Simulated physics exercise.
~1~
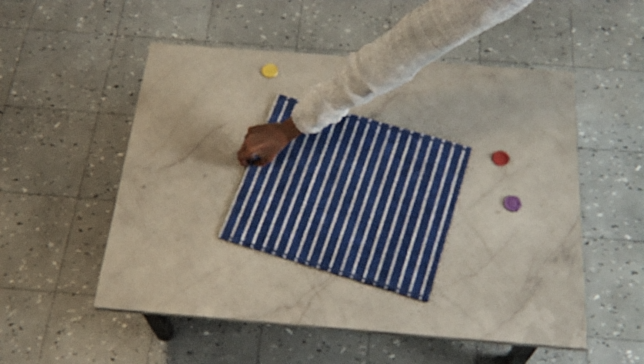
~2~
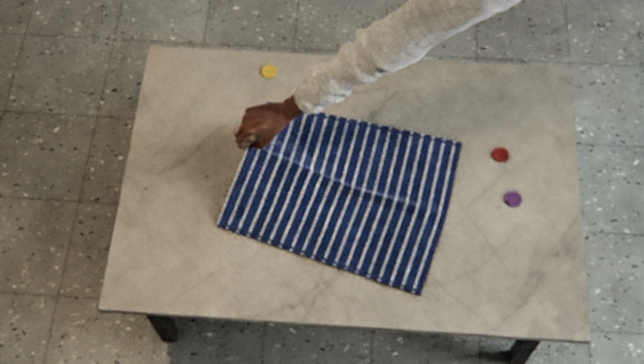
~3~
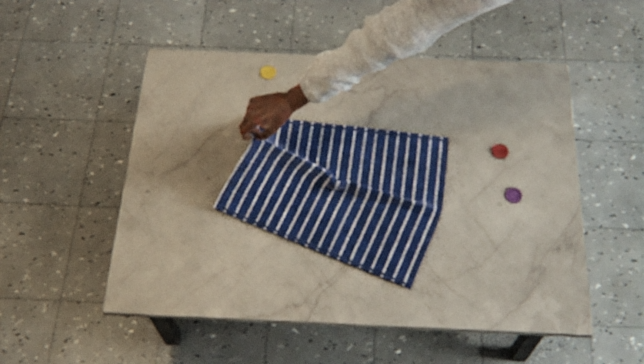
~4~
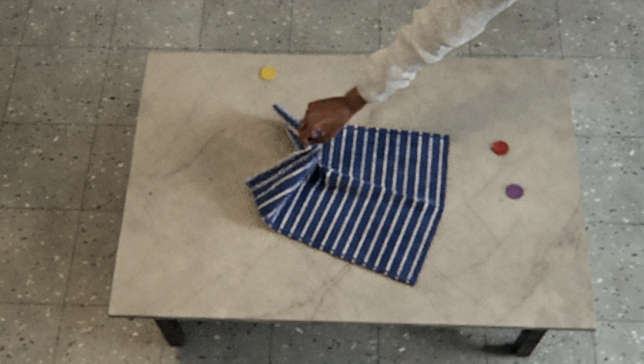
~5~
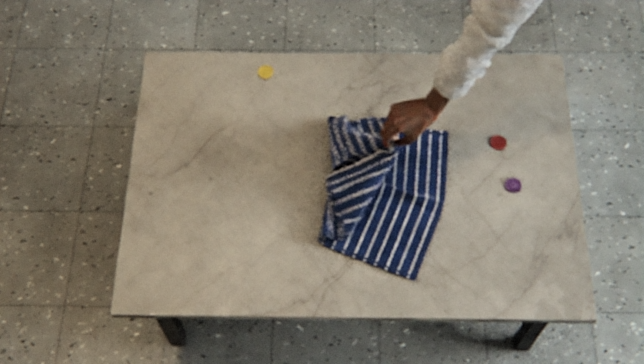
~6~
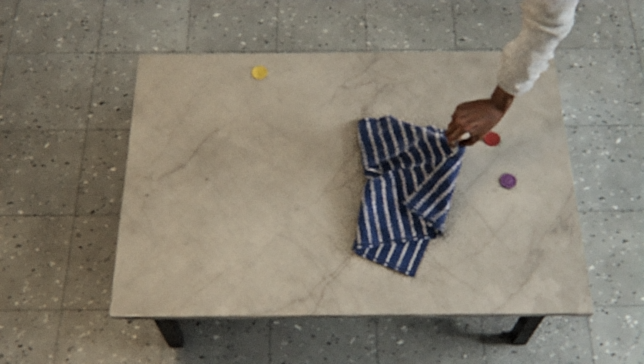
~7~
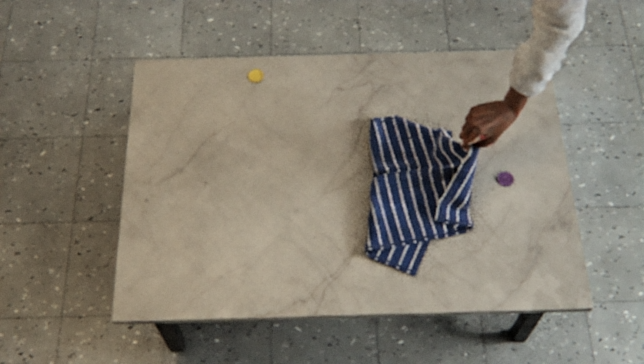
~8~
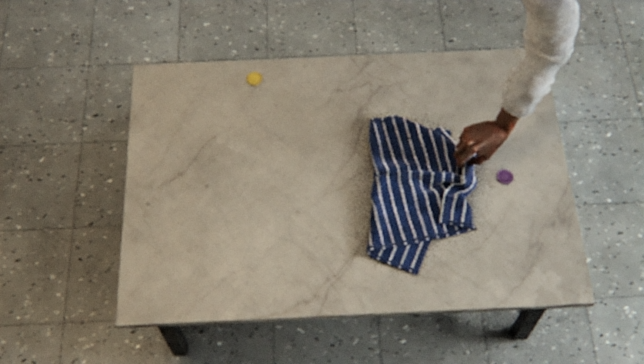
We see a hand grip the upper left corner of a blue and white striped towel on a table, pull it rightward across the cloth, and lower it near the right edge, leaving the towel unevenly folded and rumpled with the hand still resting at it.
